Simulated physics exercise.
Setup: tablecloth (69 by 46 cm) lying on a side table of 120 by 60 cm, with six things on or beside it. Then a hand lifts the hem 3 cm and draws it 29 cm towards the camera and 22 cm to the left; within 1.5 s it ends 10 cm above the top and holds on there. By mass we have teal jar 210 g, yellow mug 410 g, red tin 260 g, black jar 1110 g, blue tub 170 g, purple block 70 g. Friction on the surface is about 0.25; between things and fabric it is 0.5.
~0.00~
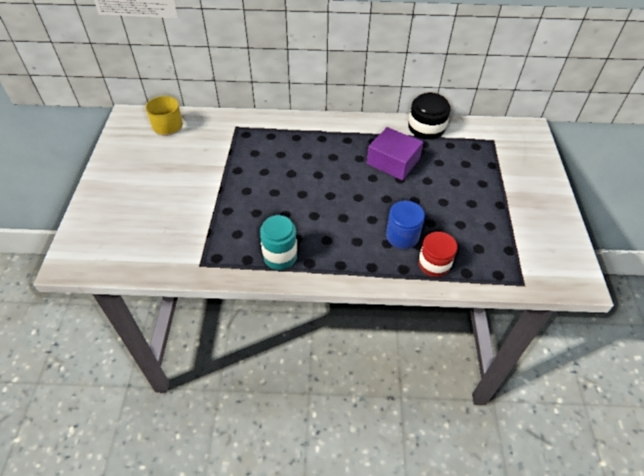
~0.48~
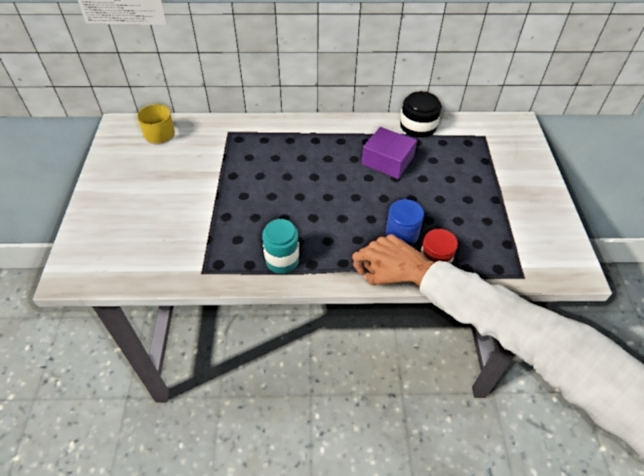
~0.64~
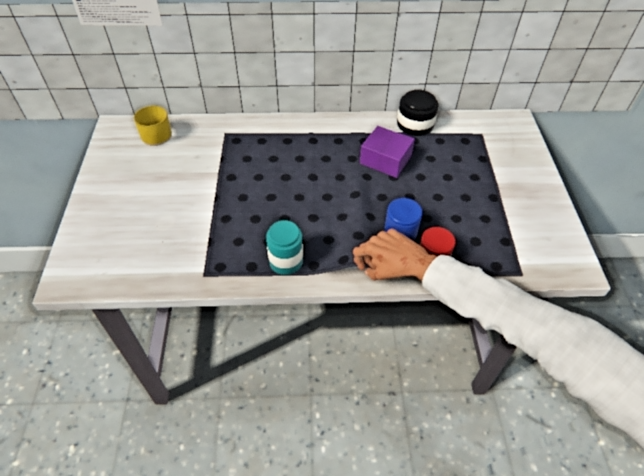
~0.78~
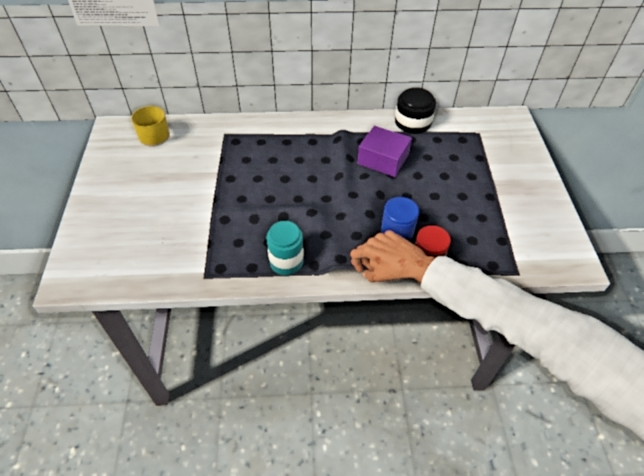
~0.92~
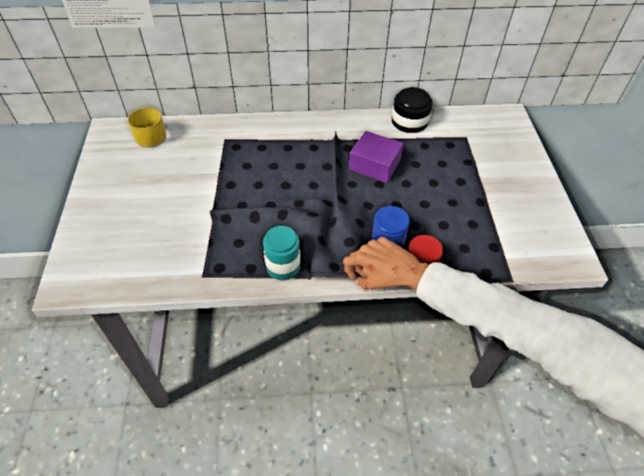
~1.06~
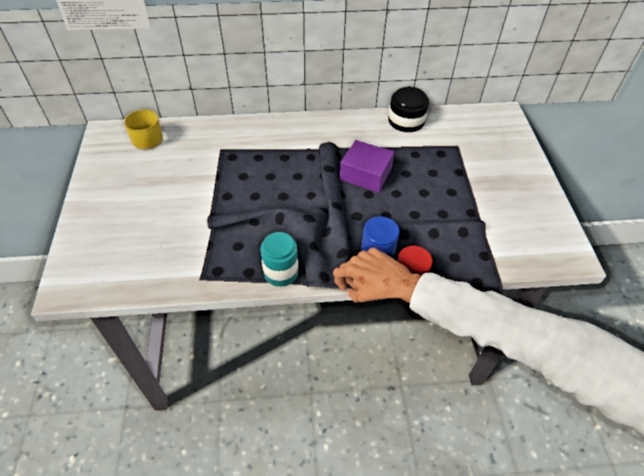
A hand drags the dotted cloth left, bunching it as the items on it shift.
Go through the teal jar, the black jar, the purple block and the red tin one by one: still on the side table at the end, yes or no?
Teal jar - no; black jar - yes; purple block - yes; red tin - no.
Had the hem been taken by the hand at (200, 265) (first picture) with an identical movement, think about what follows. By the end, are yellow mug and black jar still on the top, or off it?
At the end, the yellow mug holds its spot, while the black jar holds its spot.
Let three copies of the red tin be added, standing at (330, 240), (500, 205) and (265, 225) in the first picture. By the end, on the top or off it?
First leaves the top, second leaves the top, third leaves the top.
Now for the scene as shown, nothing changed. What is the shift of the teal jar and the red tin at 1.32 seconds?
About: Teal jar 15 cm, red tin over the edge.
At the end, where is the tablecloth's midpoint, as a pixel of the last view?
Midpoint, last view: Approx. (268, 286).
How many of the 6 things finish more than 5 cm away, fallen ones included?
4 in all.
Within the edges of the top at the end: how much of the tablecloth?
About 35 per cent.
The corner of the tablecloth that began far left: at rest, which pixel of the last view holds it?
Look around (155, 234) in the last picture - that's where it comes to rest.
After 1.3 s, 80 % of the tablecloth is still over the top; red tin over the edge, purple block 17 cm off its start, teal jar 13 cm off its start.
After 1.6 s, 55 % of the tablecloth is still over the top; red tin over the edge, teal jar over the edge, purple block 29 cm off its start.
After 1.9 s, 40 % of the tablecloth is still over the top; teal jar over the edge, red tin over the edge, purple block 37 cm off its start at (327, 250).
After 2.1 s, 35 % of the tablecloth is still over the top; teal jar over the edge, red tin over the edge, purple block 39 cm off its start.
After 3.7 s, 35 % of the tablecloth is still over the top; teal jar over the edge, red tin over the edge, purple block 40 cm off its start at (326, 264), black jar 0 cm off its start at (411, 96).
